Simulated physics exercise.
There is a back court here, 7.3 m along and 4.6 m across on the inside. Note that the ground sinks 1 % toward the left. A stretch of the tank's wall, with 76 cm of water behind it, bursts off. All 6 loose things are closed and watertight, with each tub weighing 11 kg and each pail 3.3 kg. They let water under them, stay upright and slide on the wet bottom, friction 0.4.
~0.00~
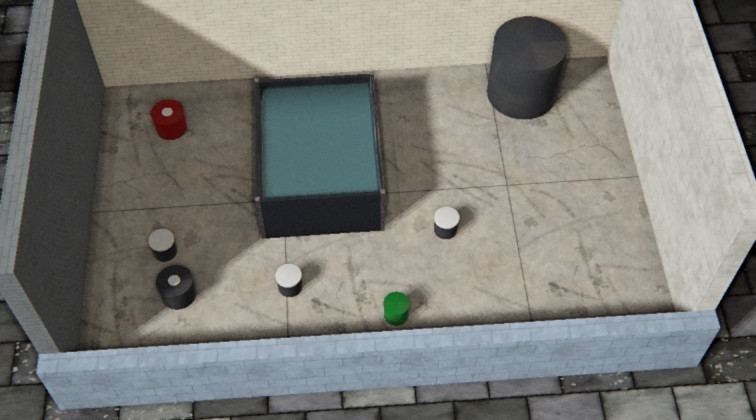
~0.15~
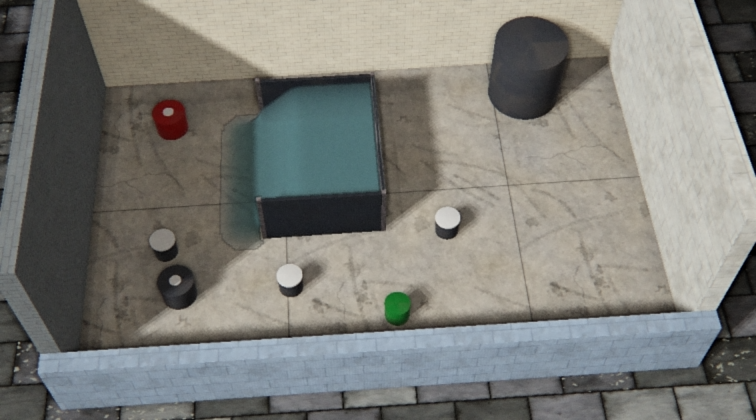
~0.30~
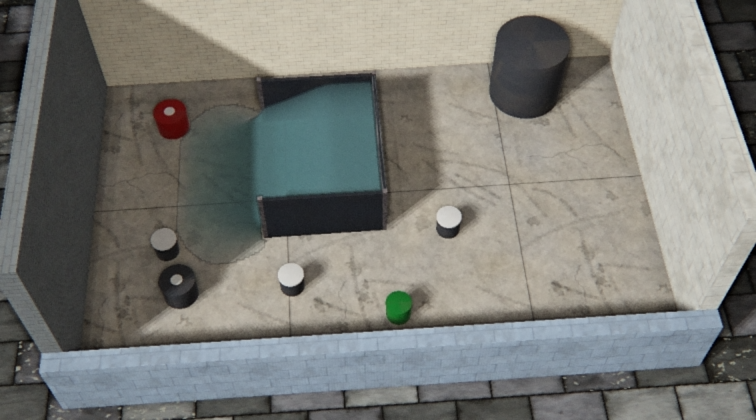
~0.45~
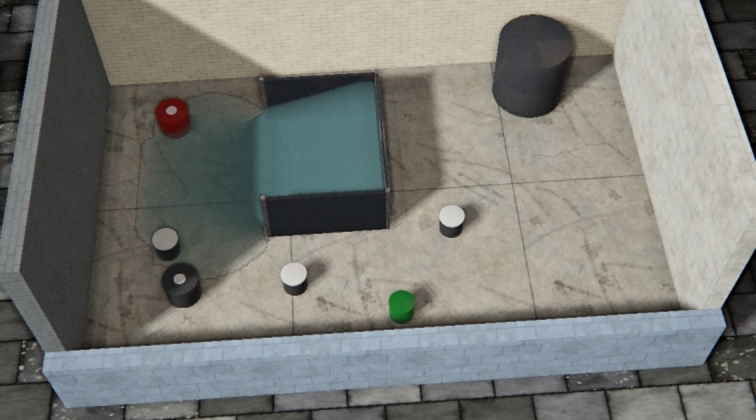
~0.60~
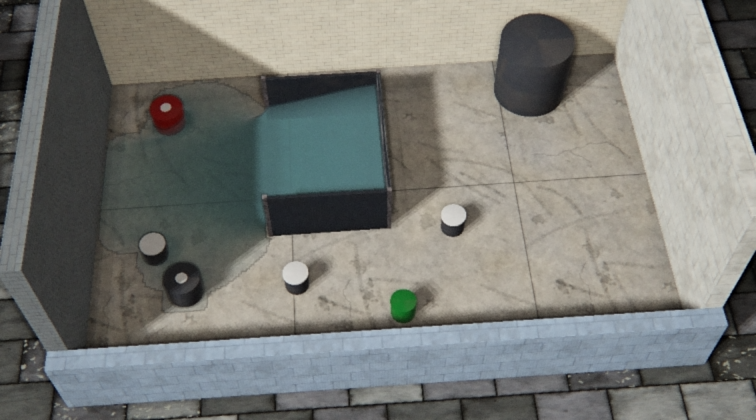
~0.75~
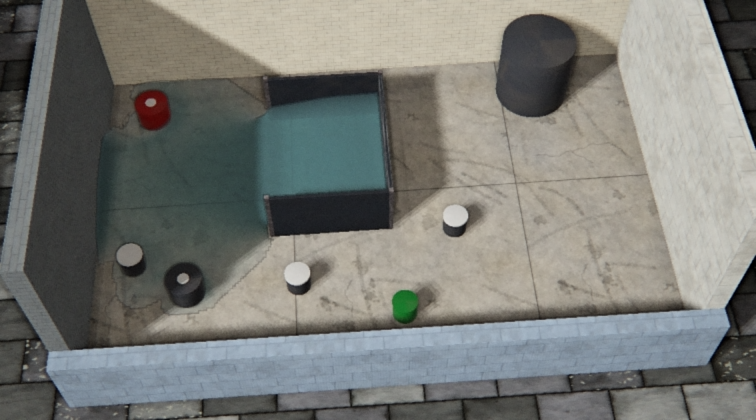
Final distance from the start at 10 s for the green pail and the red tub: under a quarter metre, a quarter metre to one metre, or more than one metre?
Green pail: More than one metre, red tub: More than one metre.
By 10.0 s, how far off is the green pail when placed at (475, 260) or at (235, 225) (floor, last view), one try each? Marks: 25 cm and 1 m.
First it is swept away, then it is swept away.
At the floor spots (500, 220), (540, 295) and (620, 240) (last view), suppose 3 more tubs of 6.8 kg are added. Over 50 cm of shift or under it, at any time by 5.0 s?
Going one by one: Not far enough, too far, not far enough.
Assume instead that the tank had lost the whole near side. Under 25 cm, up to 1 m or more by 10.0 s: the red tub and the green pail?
The red tub would be washed far off and the green pail would be washed far off.
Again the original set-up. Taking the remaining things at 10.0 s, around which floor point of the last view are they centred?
The average lands around (508, 159).
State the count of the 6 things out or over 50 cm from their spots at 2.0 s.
The number by then is 2.
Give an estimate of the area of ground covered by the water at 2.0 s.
About 12 m2.
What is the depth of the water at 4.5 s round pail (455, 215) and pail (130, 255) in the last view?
I'd estimate 3 cm for the first and 3 cm for the second.
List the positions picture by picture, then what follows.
The green pail at (397, 303) rests on the ground; the red tub at (168, 112), on the bottom; 2.8 m2 under water; 0 of 6 have shifted, in the first picture.
The green pail at (398, 303) rests on the ground; the red tub at (169, 112), on the bottom; water covers 4.0 m2; 0 of 6 have shifted, in the second picture.
The green pail at (399, 302) rests on the ground; the red tub at (170, 112) rests on the ground; water covers 5.5 m2; 0 of 6 have shifted, in the third picture.
The green pail at (402, 302), on the bottom; the red tub at (172, 111) rests on the ground; water covers 7.2 m2; 0 of 6 have shifted, in the fourth picture.
The green pail at (404, 301) rests on the ground; the red tub at (166, 108), on the bottom, 13 cm from its start; 9.0 m2 under water; 2 of 6 have shifted, in the fifth picture.
The green pail at (405, 301) rests on the ground; the red tub at (151, 103), on the bottom, 39 cm from its start; water covers 9.9 m2; 2 of 6 have shifted, in the sixth picture.
After 2.0 s the green pail is near (405, 301), 0.0 m from its start, aground; the red tub is near (179, 71), 0.5 m from its start, afloat; 2 afloat.
After 4.5 s the green pail is near (589, 233), 2.5 m from its start, aground; the red tub is near (486, 53), 4.4 m from its start, afloat; 2 afloat.
After 7.0 s the green pail is near (625, 178), 3.4 m from its start, afloat; the red tub is near (471, 118), 4.0 m from its start, aground; 5 afloat.
After 10.0 s the green pail is near (483, 110), 3.2 m from its start, afloat; the red tub is near (429, 136), 3.5 m from its start, aground; 5 afloat.
